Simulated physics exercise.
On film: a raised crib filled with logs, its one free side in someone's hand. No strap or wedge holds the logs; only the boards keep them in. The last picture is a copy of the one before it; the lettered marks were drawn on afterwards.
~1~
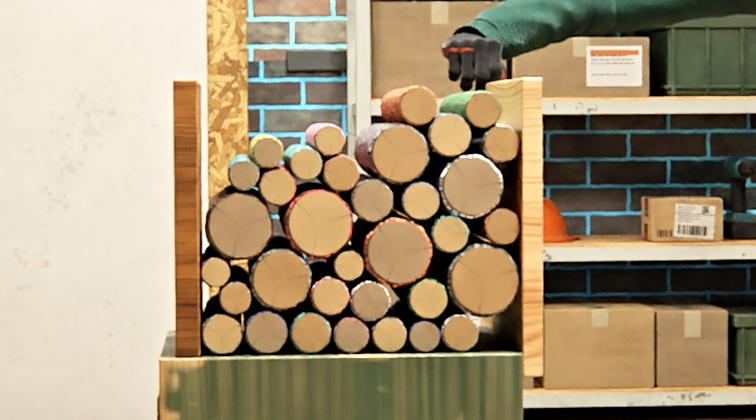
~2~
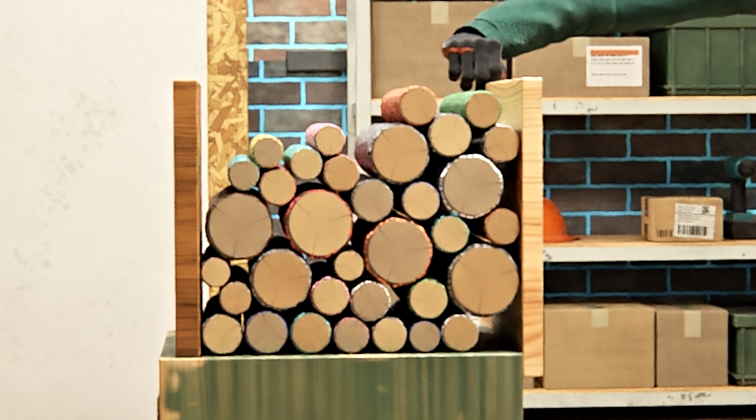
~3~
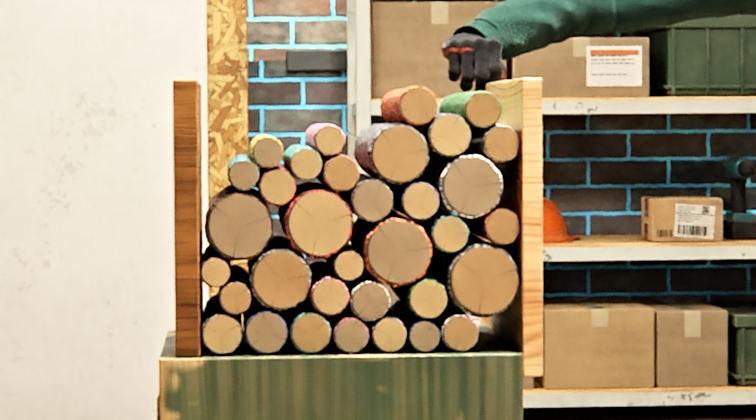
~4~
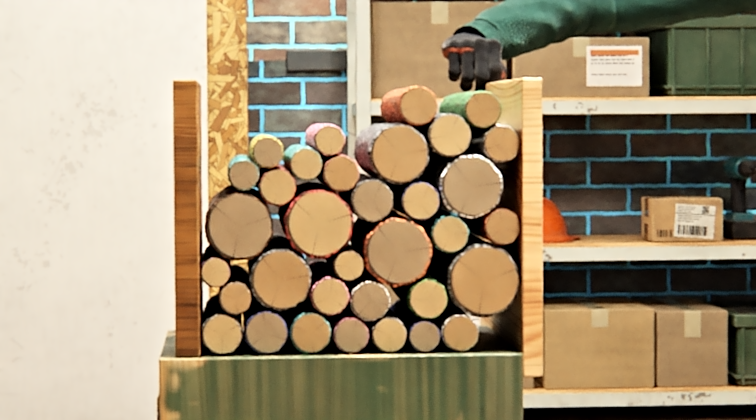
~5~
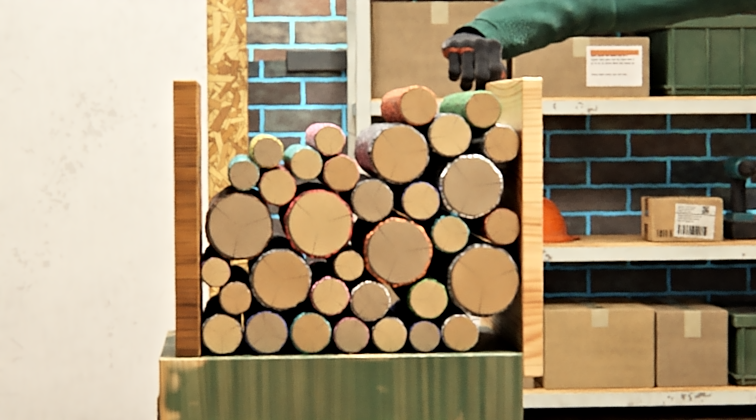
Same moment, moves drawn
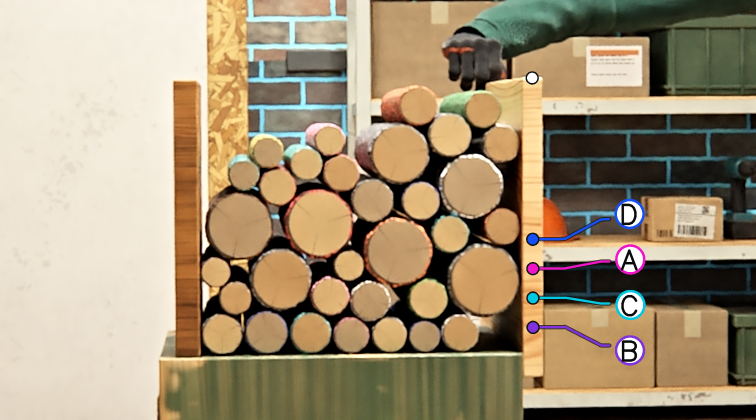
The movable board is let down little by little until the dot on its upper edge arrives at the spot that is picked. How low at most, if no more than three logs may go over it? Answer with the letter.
No lower than D.
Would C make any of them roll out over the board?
At C: Yes.
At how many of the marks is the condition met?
One of them.
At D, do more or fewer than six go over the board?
At D, fewer than six.
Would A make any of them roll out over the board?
Yes.
On the marked copy, A at (533, 268); B at (533, 328); C at (533, 298); D at (533, 239); the white dot at (533, 78).
Following D. Soon after the start, top of the board (521, 151).
Later, top of the board (521, 235).
In the end, top of the board (521, 239), two out over the board.
As for the rest, A more than three out over the board; B more than three out over the board; C more than three out over the board.
